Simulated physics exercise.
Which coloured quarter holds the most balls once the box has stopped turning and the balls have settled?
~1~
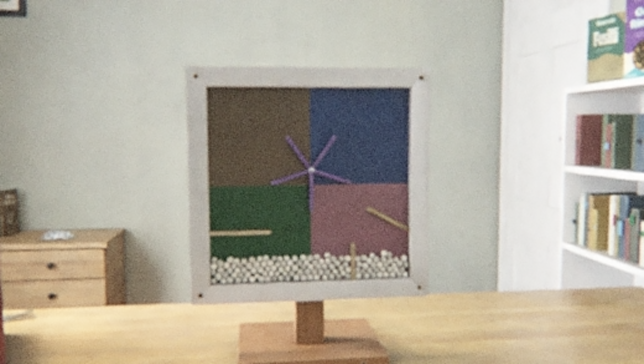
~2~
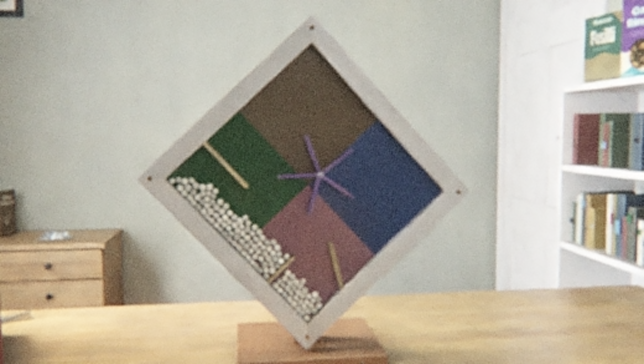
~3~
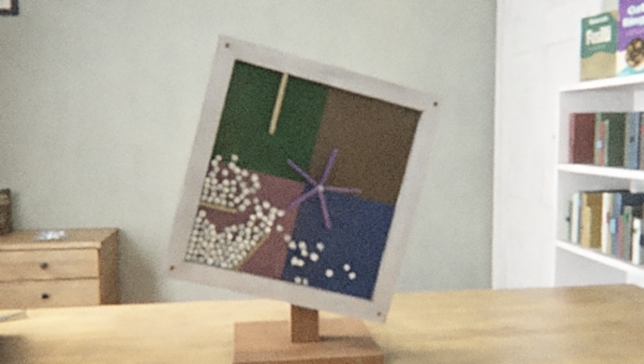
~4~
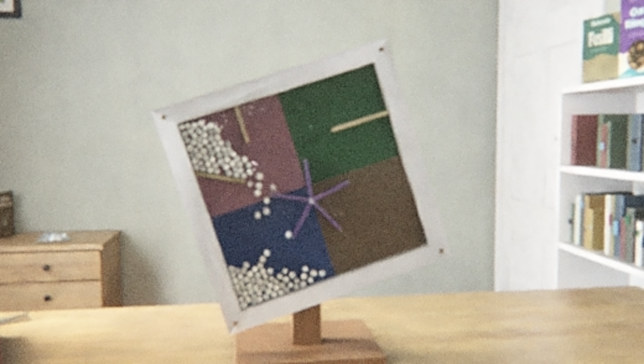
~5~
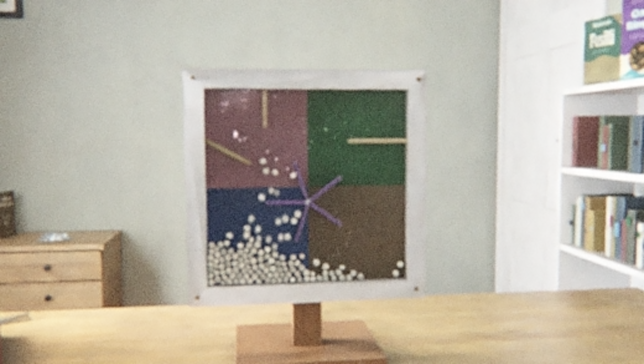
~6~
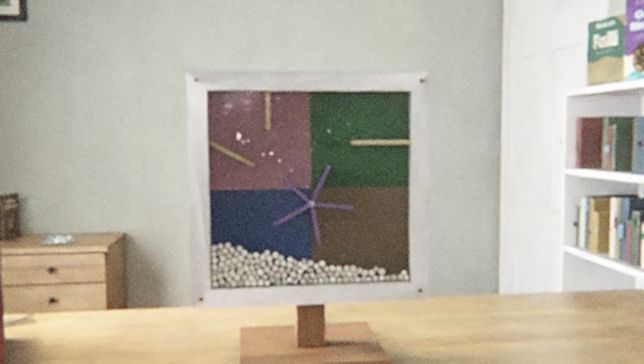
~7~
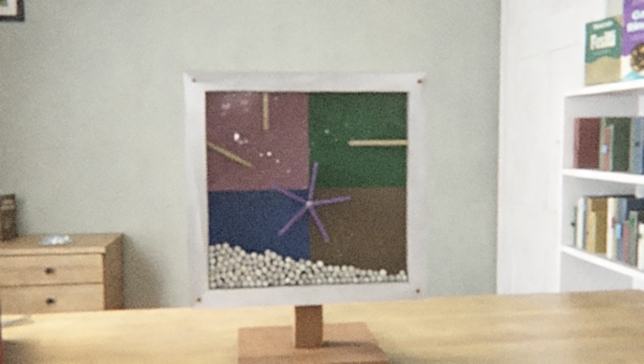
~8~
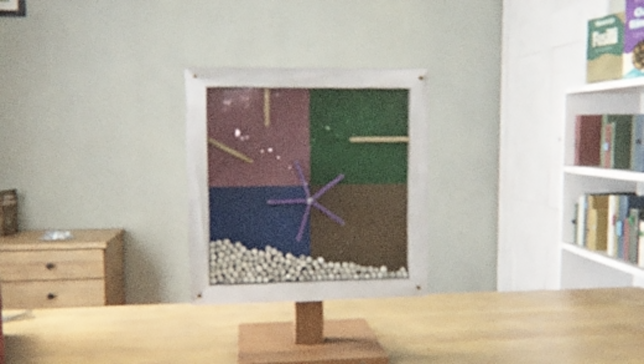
The blue quarter, now at the lower left, holds the most balls, with the rest lying in the brown quarter beside it.
